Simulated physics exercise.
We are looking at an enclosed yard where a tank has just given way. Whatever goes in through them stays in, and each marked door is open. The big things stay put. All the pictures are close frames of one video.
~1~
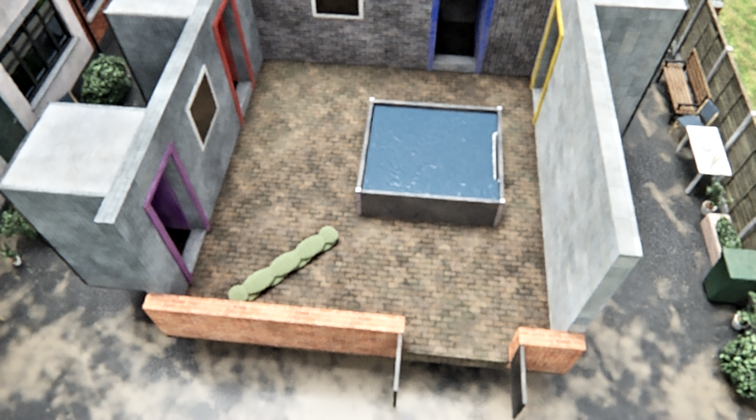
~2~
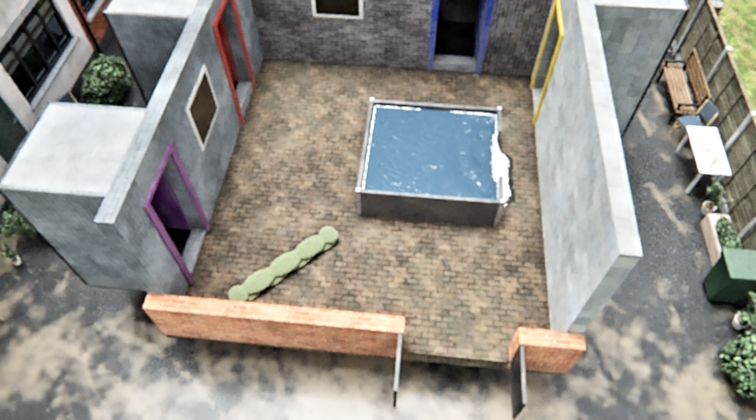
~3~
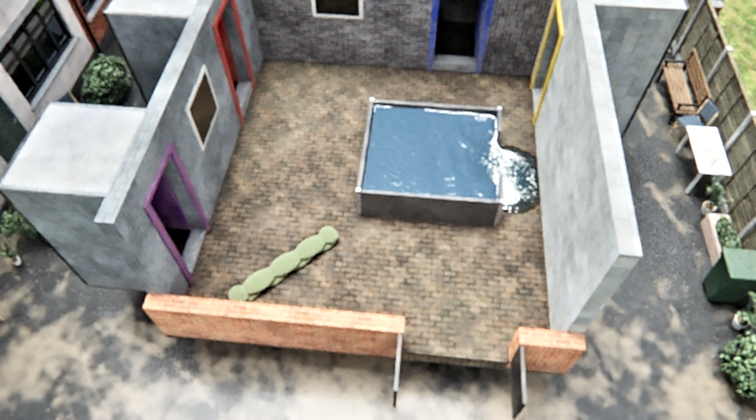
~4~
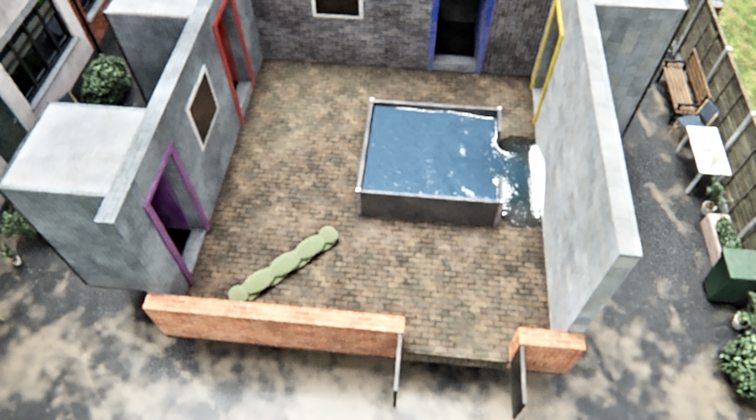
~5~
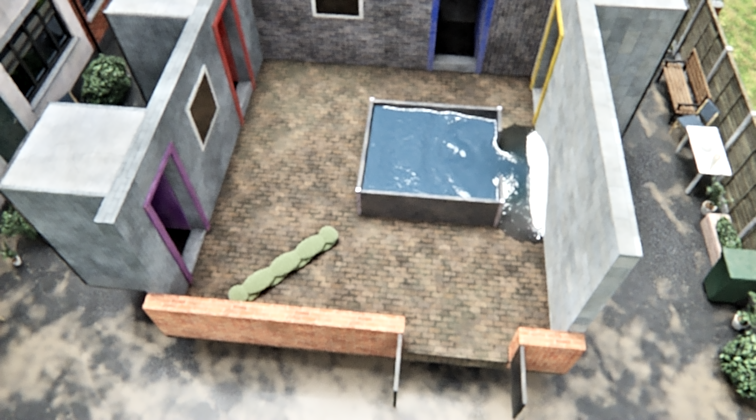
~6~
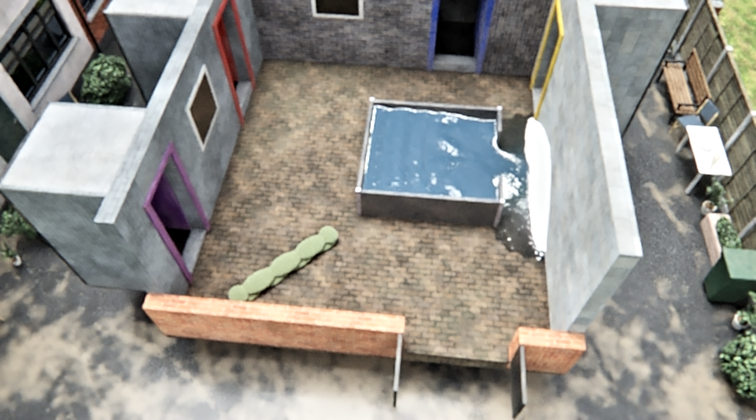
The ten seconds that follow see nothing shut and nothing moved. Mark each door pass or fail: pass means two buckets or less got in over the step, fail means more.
Purple door - pass, blue door - pass, yellow door - fail, red door - pass.
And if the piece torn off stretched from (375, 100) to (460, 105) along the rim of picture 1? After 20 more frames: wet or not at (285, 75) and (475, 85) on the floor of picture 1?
Going through them in order, the first ends up waterlogged and the second waterlogged.
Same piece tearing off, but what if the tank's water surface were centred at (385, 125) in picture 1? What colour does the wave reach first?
That's the door marked yellow.
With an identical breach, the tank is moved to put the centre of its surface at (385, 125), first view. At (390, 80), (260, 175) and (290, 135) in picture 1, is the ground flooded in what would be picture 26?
Hit, spared, spared.
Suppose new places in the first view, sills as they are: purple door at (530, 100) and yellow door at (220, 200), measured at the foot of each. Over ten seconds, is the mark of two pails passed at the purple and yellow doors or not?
I'd say purple overflows, while yellow falls short.
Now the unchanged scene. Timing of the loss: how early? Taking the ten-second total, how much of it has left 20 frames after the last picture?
Near 35 in a hundred.
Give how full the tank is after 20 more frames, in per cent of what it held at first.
I'd say some 48 %.
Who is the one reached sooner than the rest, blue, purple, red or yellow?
That would be the yellow one, ahead of the rest.
A moment on, water covers 20 % of the floor; the purple door not reached, the blue door not reached, the yellow door wet at the sill, nothing in, the red door not reached.
Next, water covers 30 % of the floor; the purple door not reached, the blue door wet at the sill, nothing in, the yellow door under two buckets in, the red door not reached.
Then, water covers 50 % of the floor; the purple door not reached, the blue door wet at the sill, nothing in, the yellow door under two buckets in, the red door not reached.
Later, water covers 75 % of the floor; the purple door not reached, the blue door wet at the sill, nothing in, the yellow door over two buckets in, the red door wet at the sill, nothing in.
In the end, water covers 95 % of the floor; the purple door under two buckets in, the blue door wet at the sill, nothing in, the yellow door over two buckets in, the red door wet at the sill, nothing in.
